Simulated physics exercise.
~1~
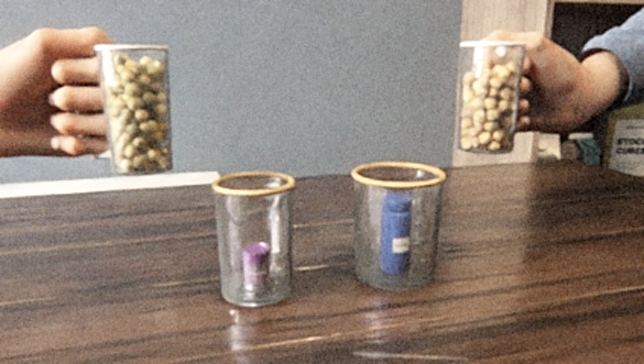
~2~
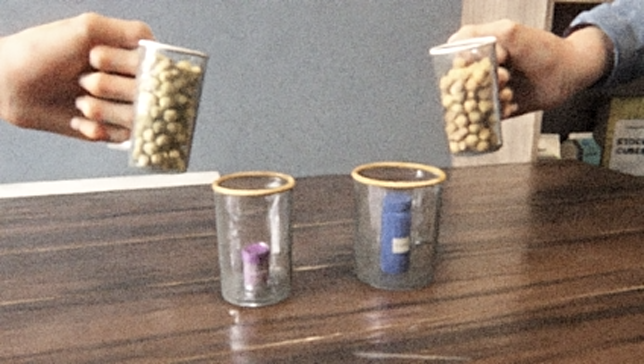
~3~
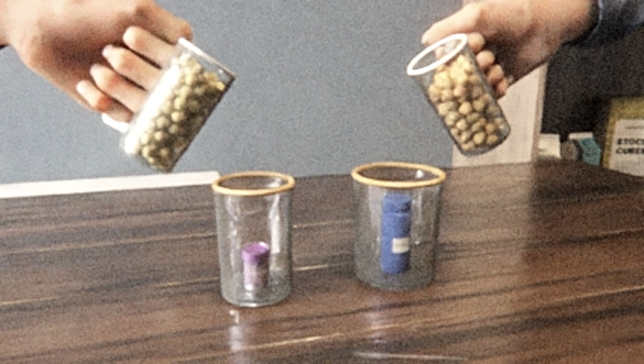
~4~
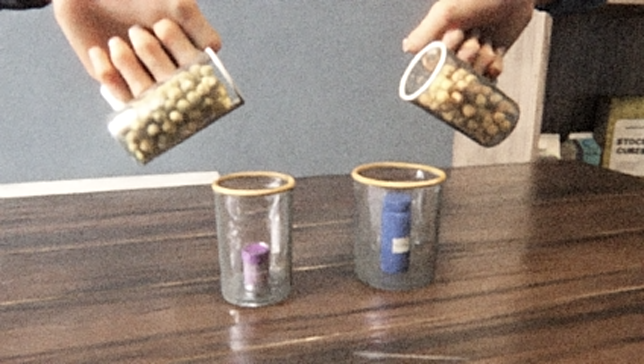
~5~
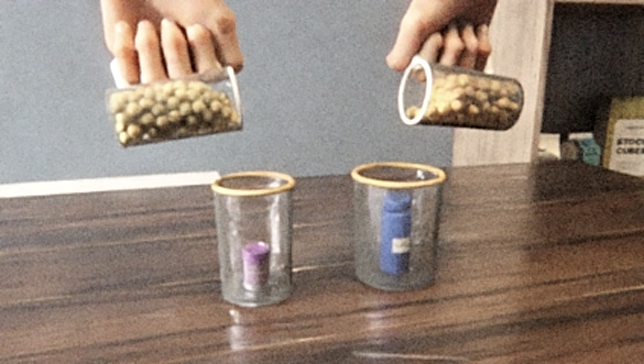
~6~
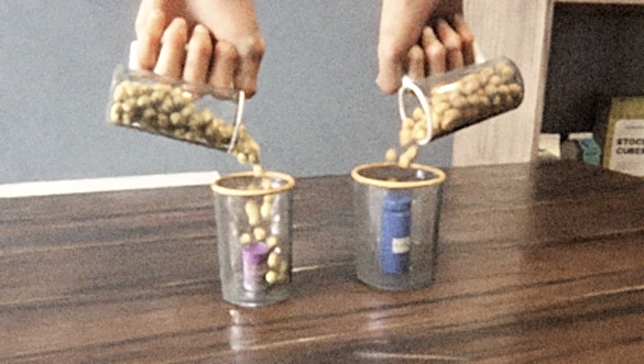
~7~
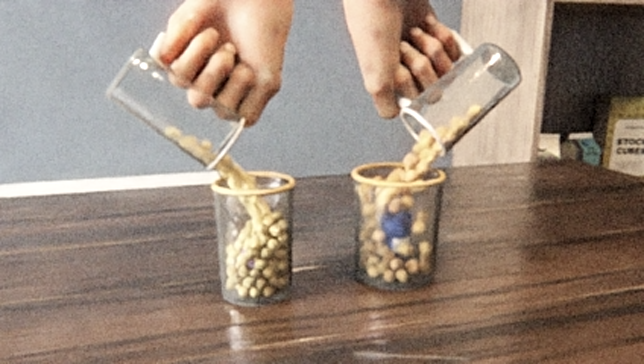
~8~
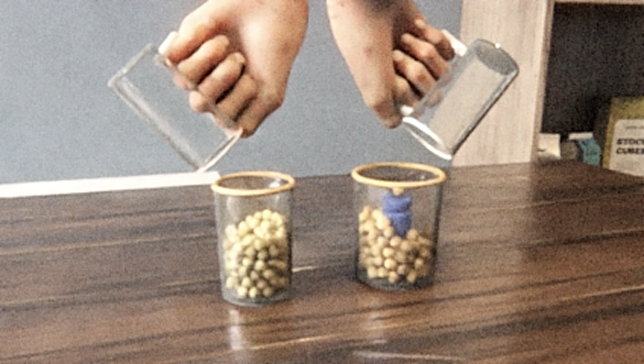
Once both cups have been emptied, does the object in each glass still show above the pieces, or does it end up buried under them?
The two sides turn out differently. The purple object in the left glass is buried out of sight, while the blue object in the right glass still stands above the pile.
To begin with, two hands hold clear cups full of small, round, pale pieces above a dark wooden table, where a short purple object stands in the left glass and a taller blue one in the right. The hands turn the cups inward until they lie on their sides, and nothing falls yet. Then the pieces start tumbling into both glasses. As the cups tip further, the rest streams down, covering the purple object and gathering around the blue one. Finally both cups are empty, the purple object is hidden, and the blue one's top still shows above the pile.
